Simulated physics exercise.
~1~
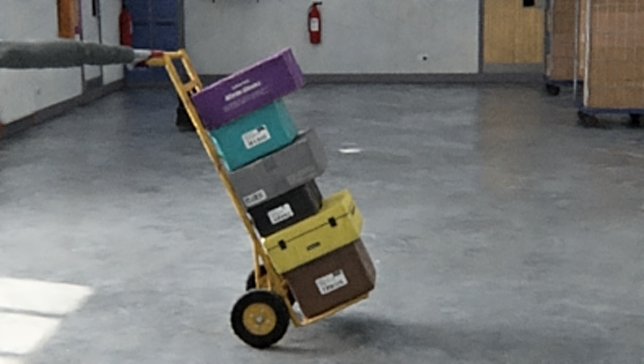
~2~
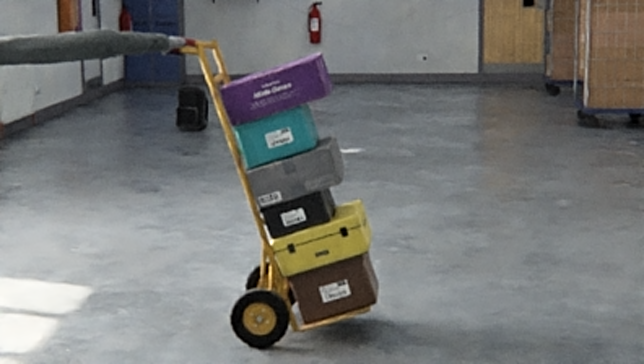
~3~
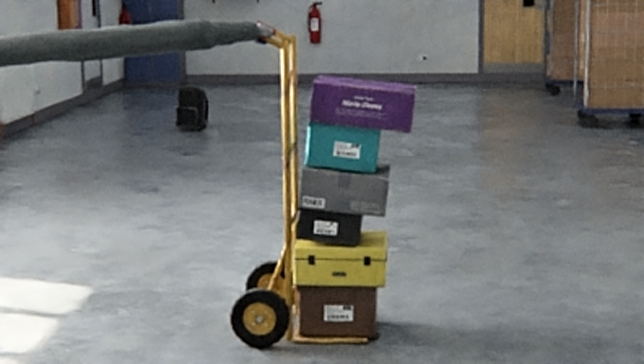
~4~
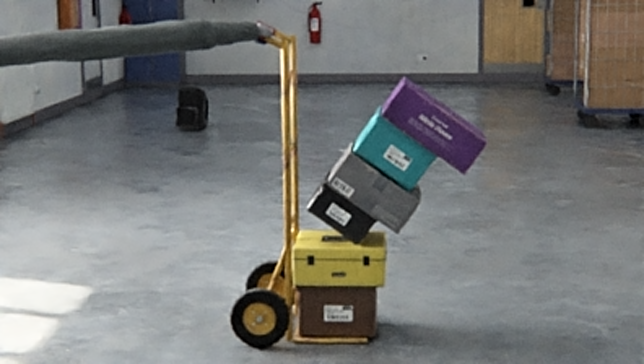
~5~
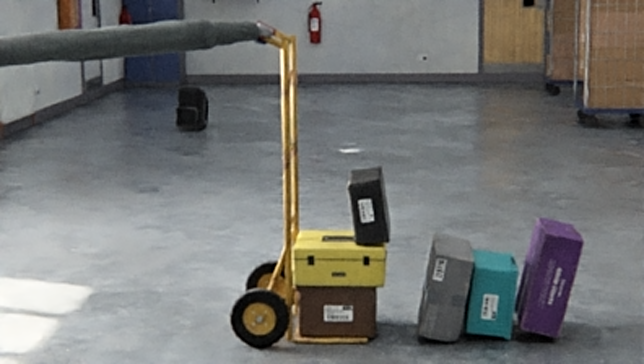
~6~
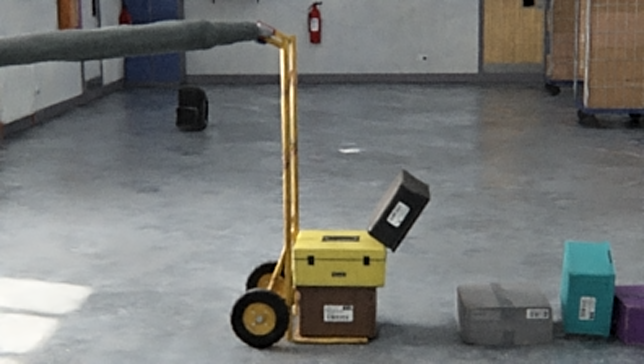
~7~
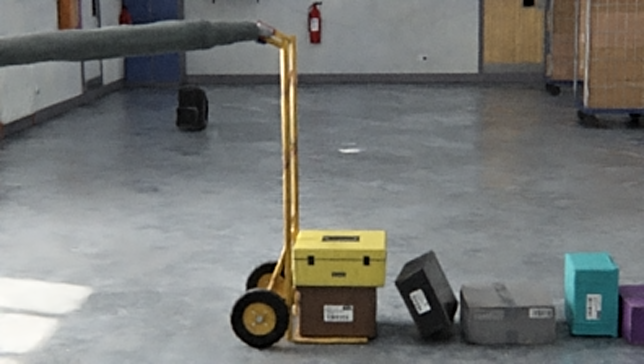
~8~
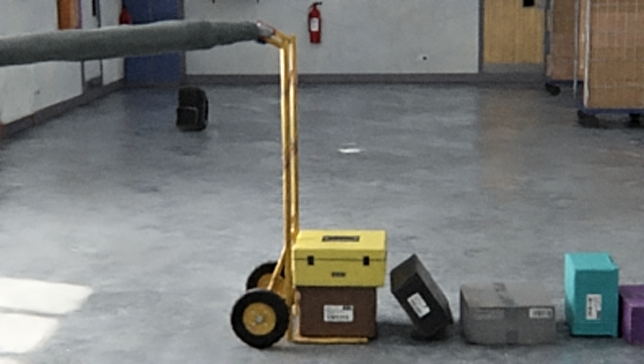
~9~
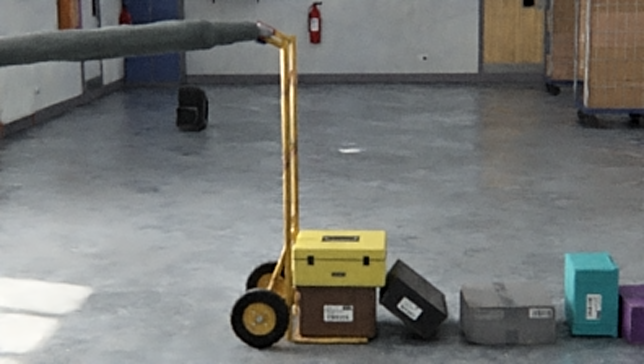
Warehouse floor, a tilted yellow hand truck swinging upright, its top four containers toppling off rightward, yellow toolbox and brown tote staying.
